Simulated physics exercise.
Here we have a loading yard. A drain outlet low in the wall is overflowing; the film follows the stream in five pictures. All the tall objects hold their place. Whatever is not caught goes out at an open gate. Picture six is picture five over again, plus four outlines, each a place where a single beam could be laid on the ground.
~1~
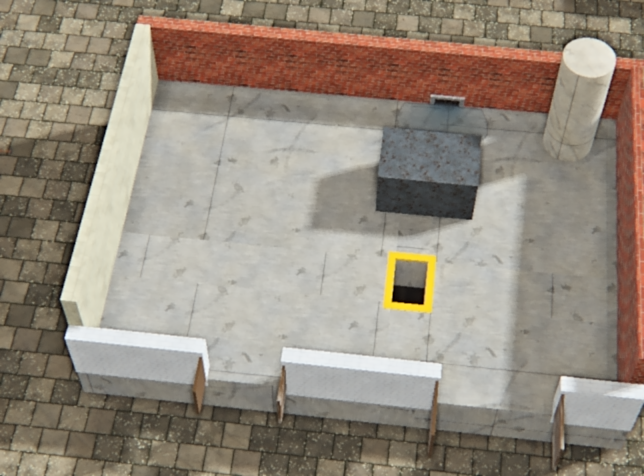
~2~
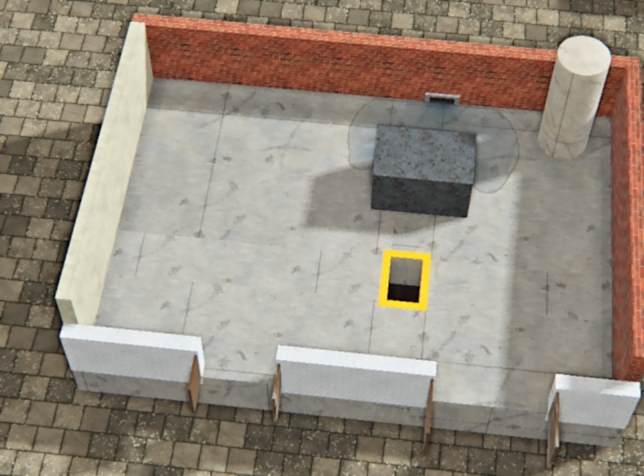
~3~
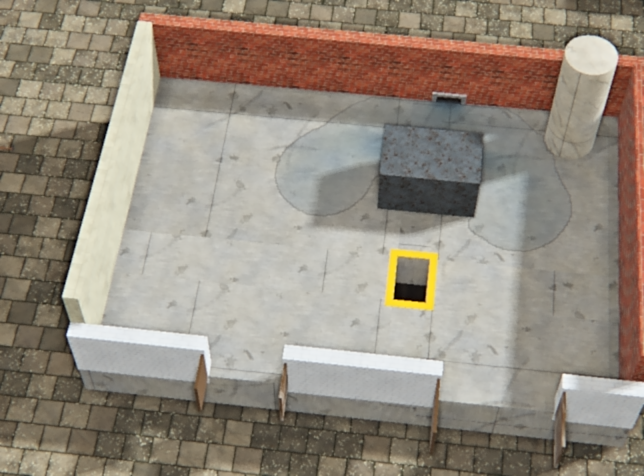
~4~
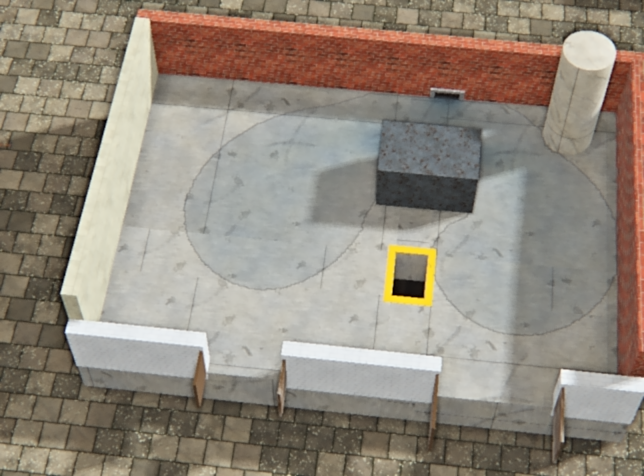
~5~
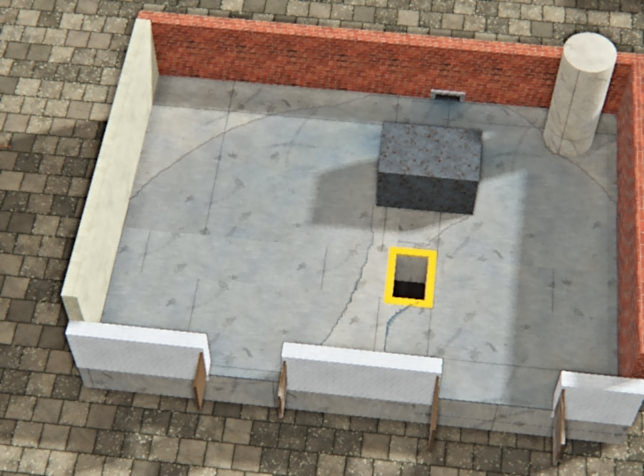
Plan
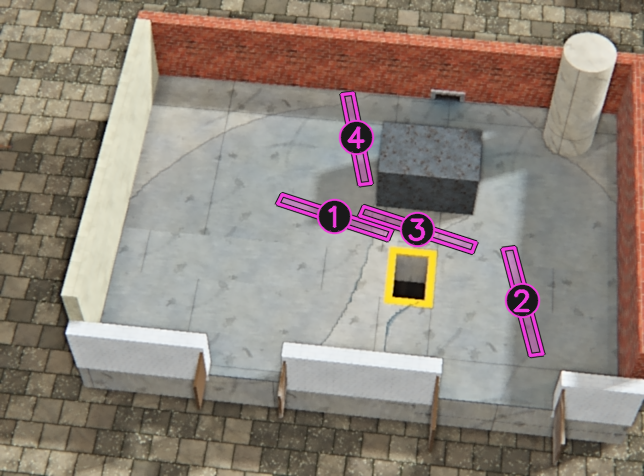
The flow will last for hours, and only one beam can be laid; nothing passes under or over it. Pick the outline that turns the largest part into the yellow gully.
1 works best here.
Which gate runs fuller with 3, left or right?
The left one.
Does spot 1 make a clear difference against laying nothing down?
Yes, it helps clearly.
On the marked copy, 1 from (279, 199) to (389, 235); 2 from (508, 248) to (536, 354); 3 from (361, 211) to (473, 247); 4 from (347, 93) to (365, 183).
With 1, about 7 % of the stream goes into the yellow gully, about 92 % out by the gates.
With 2, about 3 % of the stream goes into the yellow gully, about 97 % out by the gates.
With 3, next to none of the stream goes into the yellow gully, about 99 % out by the gates.
With 4, about 4 % of the stream goes into the yellow gully, about 94 % out by the gates.
